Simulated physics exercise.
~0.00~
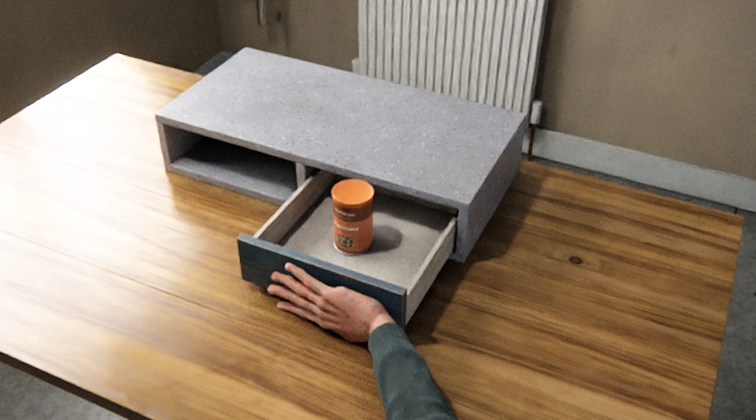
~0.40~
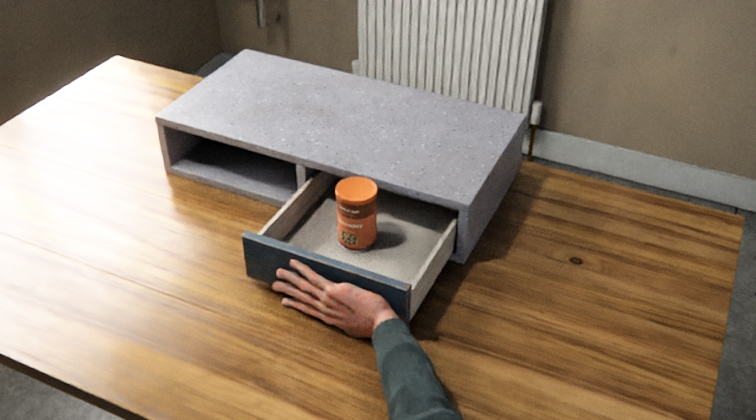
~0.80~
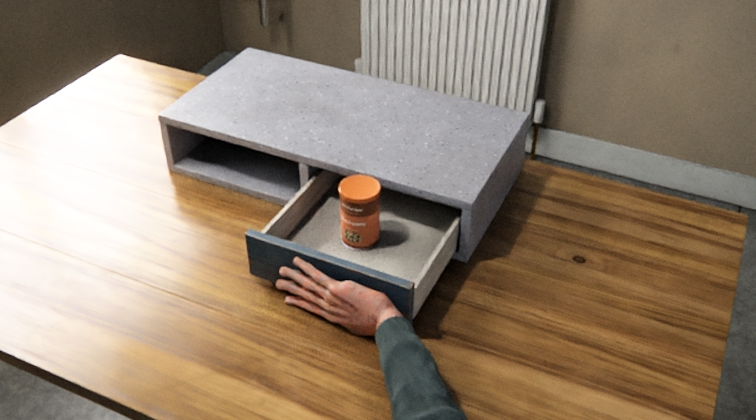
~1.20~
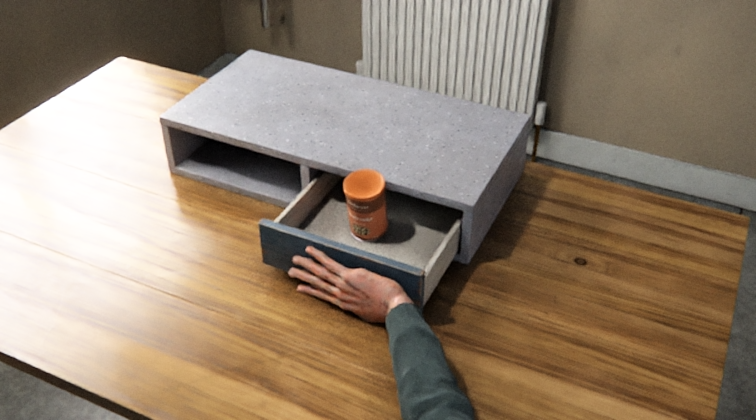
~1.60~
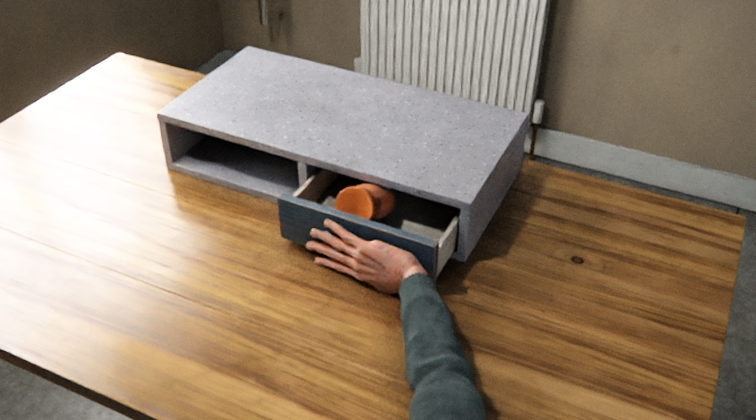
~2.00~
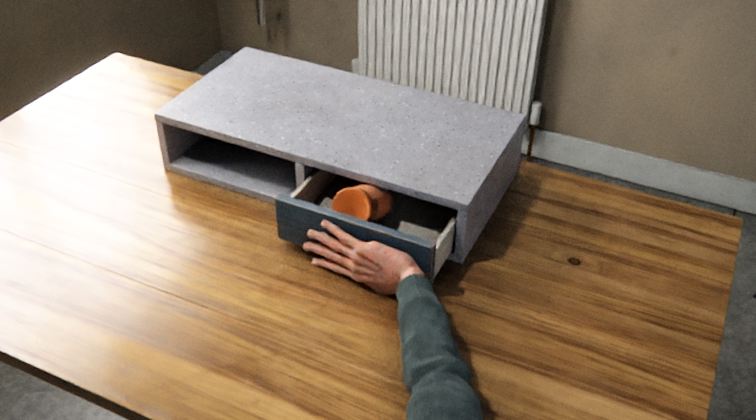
Drawer being pushed in by a hand, its upright orange tin tipping onto its side, the drawer left partly open.
